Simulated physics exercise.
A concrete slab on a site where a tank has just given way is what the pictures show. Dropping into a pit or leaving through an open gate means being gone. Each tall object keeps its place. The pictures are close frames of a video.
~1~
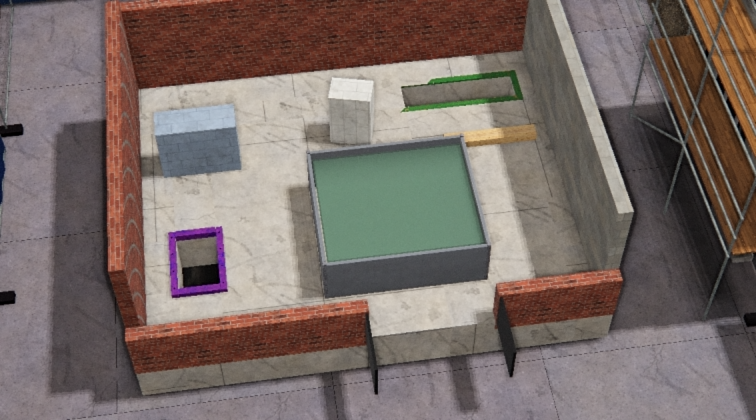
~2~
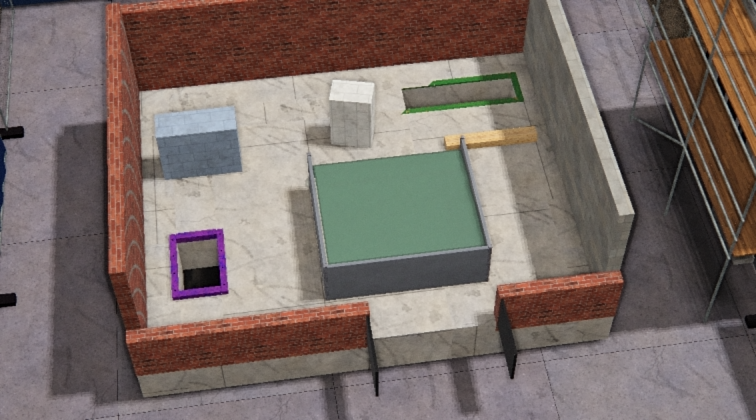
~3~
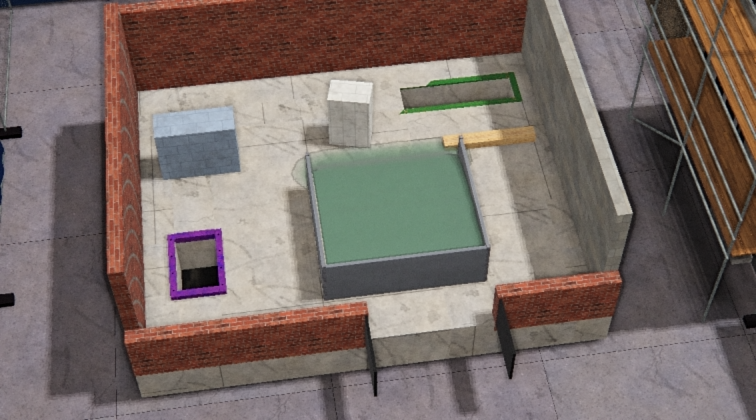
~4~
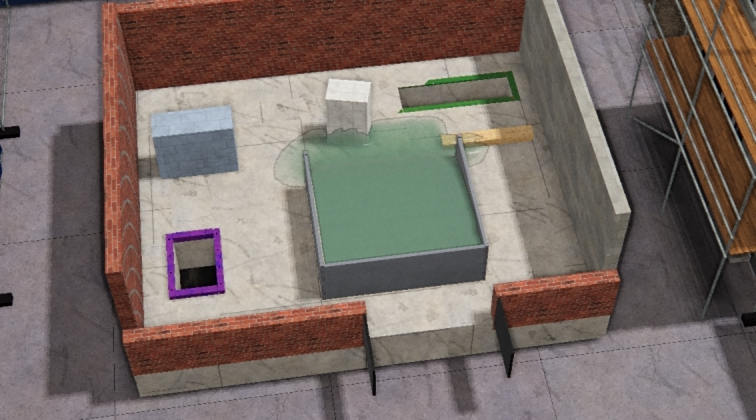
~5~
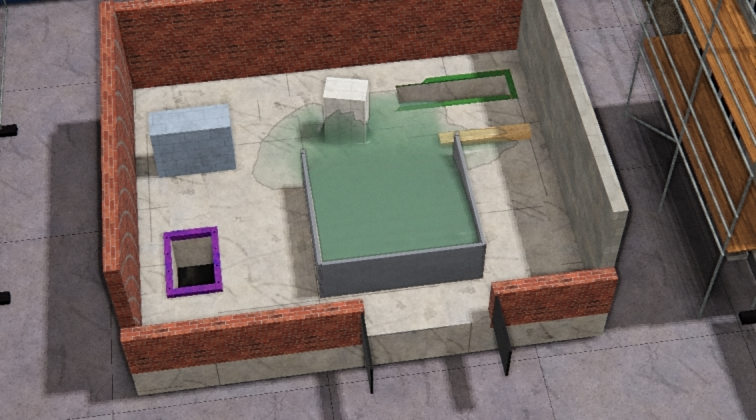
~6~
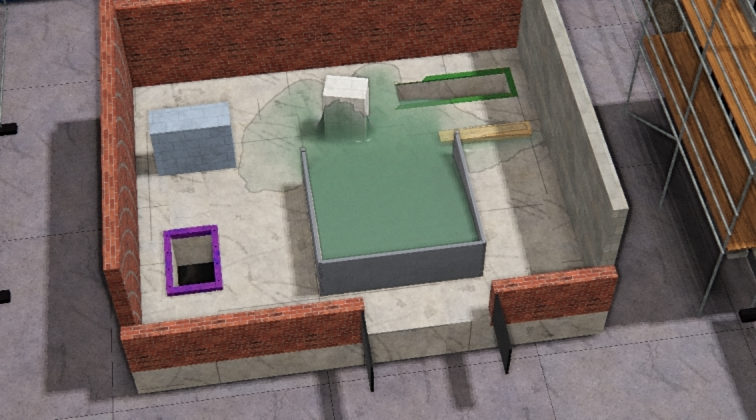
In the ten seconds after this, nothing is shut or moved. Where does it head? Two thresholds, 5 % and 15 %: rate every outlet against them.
Rating by outlet: Gate - below both, purple pit - below both, green pit - above both.
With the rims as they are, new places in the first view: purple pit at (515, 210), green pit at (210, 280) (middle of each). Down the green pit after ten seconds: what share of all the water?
Roughly 20 per cent ends up in the green pit.
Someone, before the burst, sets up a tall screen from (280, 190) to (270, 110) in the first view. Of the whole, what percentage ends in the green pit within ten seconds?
Green: About 55 %.
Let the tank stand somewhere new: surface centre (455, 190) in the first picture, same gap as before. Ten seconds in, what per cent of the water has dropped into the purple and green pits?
Tally in per cent: Purple pit 0, green pit 55.
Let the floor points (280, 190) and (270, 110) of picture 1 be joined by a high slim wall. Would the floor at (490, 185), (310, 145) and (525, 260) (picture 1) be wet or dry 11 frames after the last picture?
Spared; swamped; spared.
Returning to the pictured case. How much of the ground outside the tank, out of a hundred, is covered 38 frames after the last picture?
Roughly 90 %.
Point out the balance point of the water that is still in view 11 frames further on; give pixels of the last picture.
I'd point to (359, 169).
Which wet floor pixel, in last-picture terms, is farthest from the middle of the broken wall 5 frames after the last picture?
My pick would be pixel (200, 85).
A moment on, water covers 40 % of the floor; the gate 0 %, the purple pit 0 %, the green pit 7 %.
Next, water covers 50 % of the floor; the gate 0 %, the purple pit 0 %, the green pit 18 %.
Then, water covers 65 % of the floor; the gate 0 %, the purple pit 0 %, the green pit 29 %.
Later, water covers 90 % of the floor; the gate 0 %, the purple pit 1 %, the green pit 39 %.
In the end, water covers 95 % of the floor; the gate 2 %, the purple pit 1 %, the green pit 50 %.
